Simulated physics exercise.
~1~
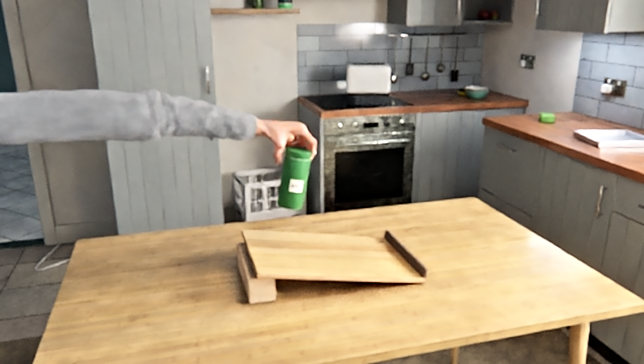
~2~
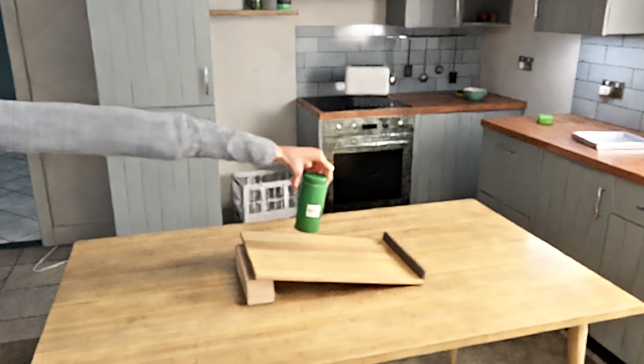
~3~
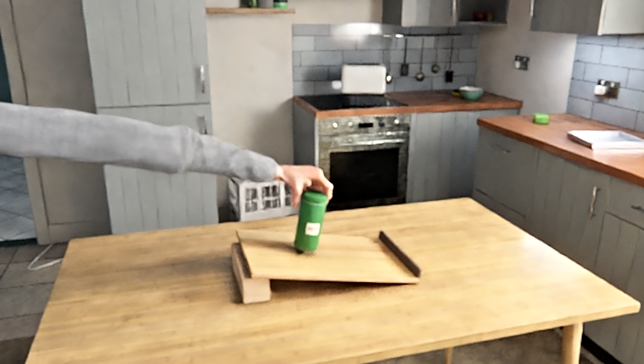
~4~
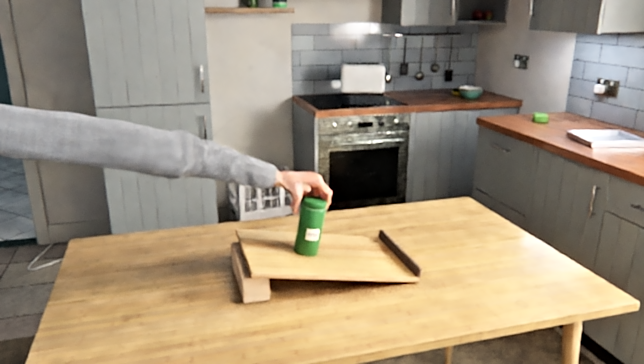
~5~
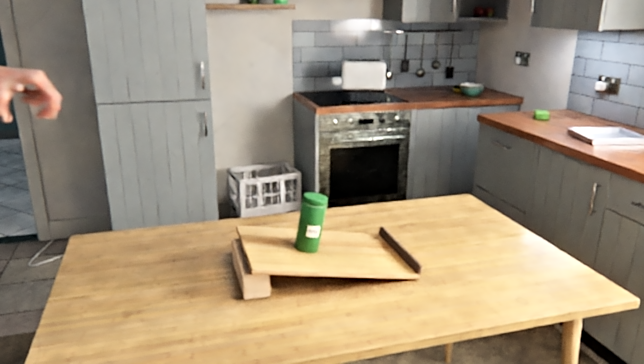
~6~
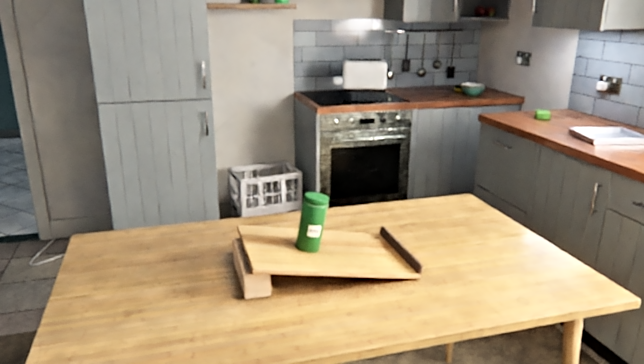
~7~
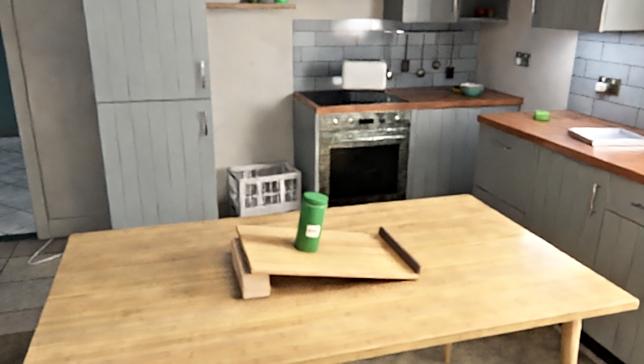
In a kitchen, a hand lowering a green jar onto a sloping wooden board on a table, withdrawing, the jar staying put.
